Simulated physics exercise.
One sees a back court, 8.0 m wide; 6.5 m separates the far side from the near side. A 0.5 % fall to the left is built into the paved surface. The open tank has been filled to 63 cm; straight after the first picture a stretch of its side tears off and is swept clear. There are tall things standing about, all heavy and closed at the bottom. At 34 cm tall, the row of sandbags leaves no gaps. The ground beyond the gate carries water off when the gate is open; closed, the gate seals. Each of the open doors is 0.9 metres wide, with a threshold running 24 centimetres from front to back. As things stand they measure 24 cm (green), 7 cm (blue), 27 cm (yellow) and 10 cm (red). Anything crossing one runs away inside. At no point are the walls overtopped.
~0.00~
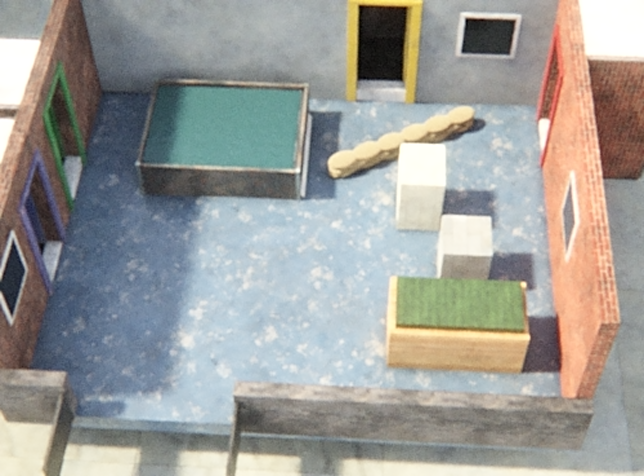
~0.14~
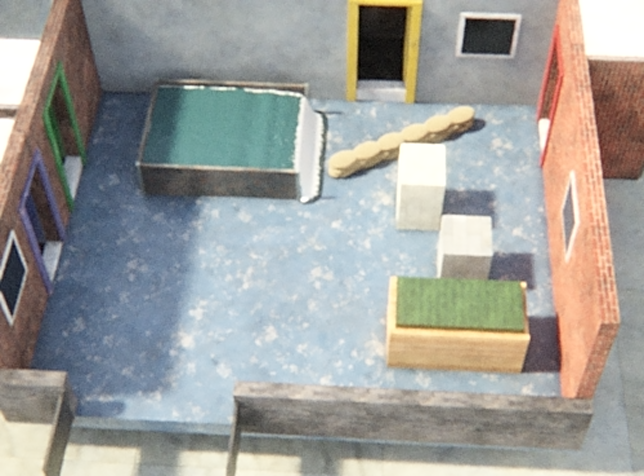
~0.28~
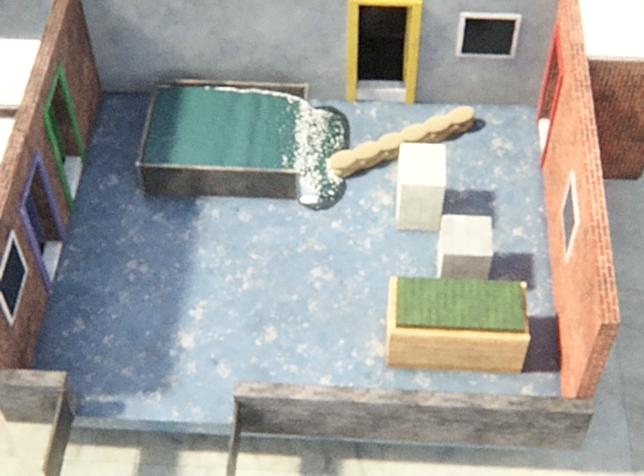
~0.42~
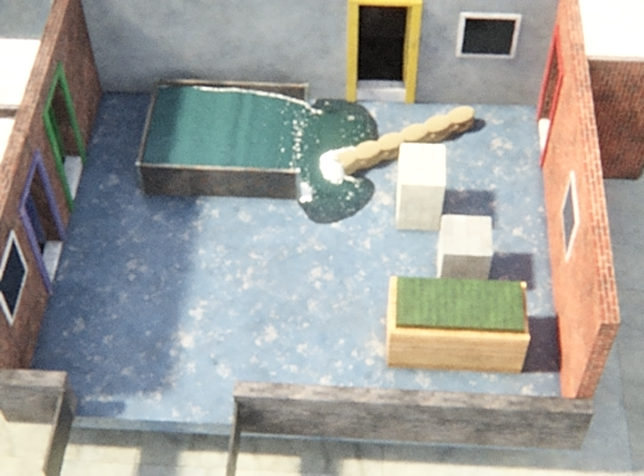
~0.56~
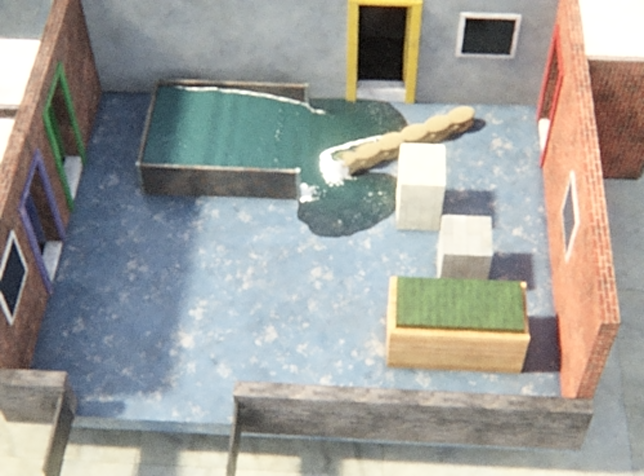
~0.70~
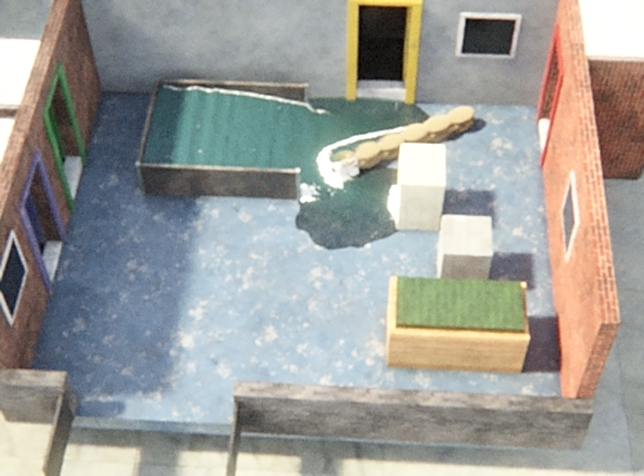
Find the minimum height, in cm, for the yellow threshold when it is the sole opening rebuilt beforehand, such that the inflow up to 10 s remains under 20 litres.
The minimum height is about 33 cm.
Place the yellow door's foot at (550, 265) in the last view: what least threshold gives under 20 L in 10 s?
Around 8.5 cm would do it.
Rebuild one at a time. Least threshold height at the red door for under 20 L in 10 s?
I'd raise red to close to 24 cm.
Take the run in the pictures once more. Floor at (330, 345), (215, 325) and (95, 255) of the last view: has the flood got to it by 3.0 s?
One by one: Drenched, clear, clear.
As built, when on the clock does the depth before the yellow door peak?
Peak time: About 2.2 s.
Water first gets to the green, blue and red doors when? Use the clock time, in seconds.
For green it's 6.0 s, for blue 7.0 s, and for red 1.6 s.
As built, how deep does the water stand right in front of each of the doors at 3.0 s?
At the green door the depth is 0 cm, at blue 0 cm, at yellow 35 cm and at red 24 cm.
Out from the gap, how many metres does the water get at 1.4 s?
4.4 m.
After 1.4 s water covers 20 % of the floor, deepest (42 cm) near (425, 102); 24 cm at the yellow door, 0 litres in over its 27 cm threshold.
After 3.0 s water covers 40 % of the floor, deepest (40 cm) near (445, 117); 35 cm at the yellow door, 46 litres in over its 27 cm threshold.
After 10.0 s water covers 90 % of the floor, deepest (12 cm) near (365, 122); 11 cm at the yellow door, 70 litres in over its 27 cm threshold.
At the yellow door as built, the water arrived by 0.6 s and peaked near 38 cm at 2.2 s.
With a threshold of 29.5 cm, 49 litres would have come in within the 10 s; with 39.5 cm, 2 litres. So under 20 litres takes about 33 cm.
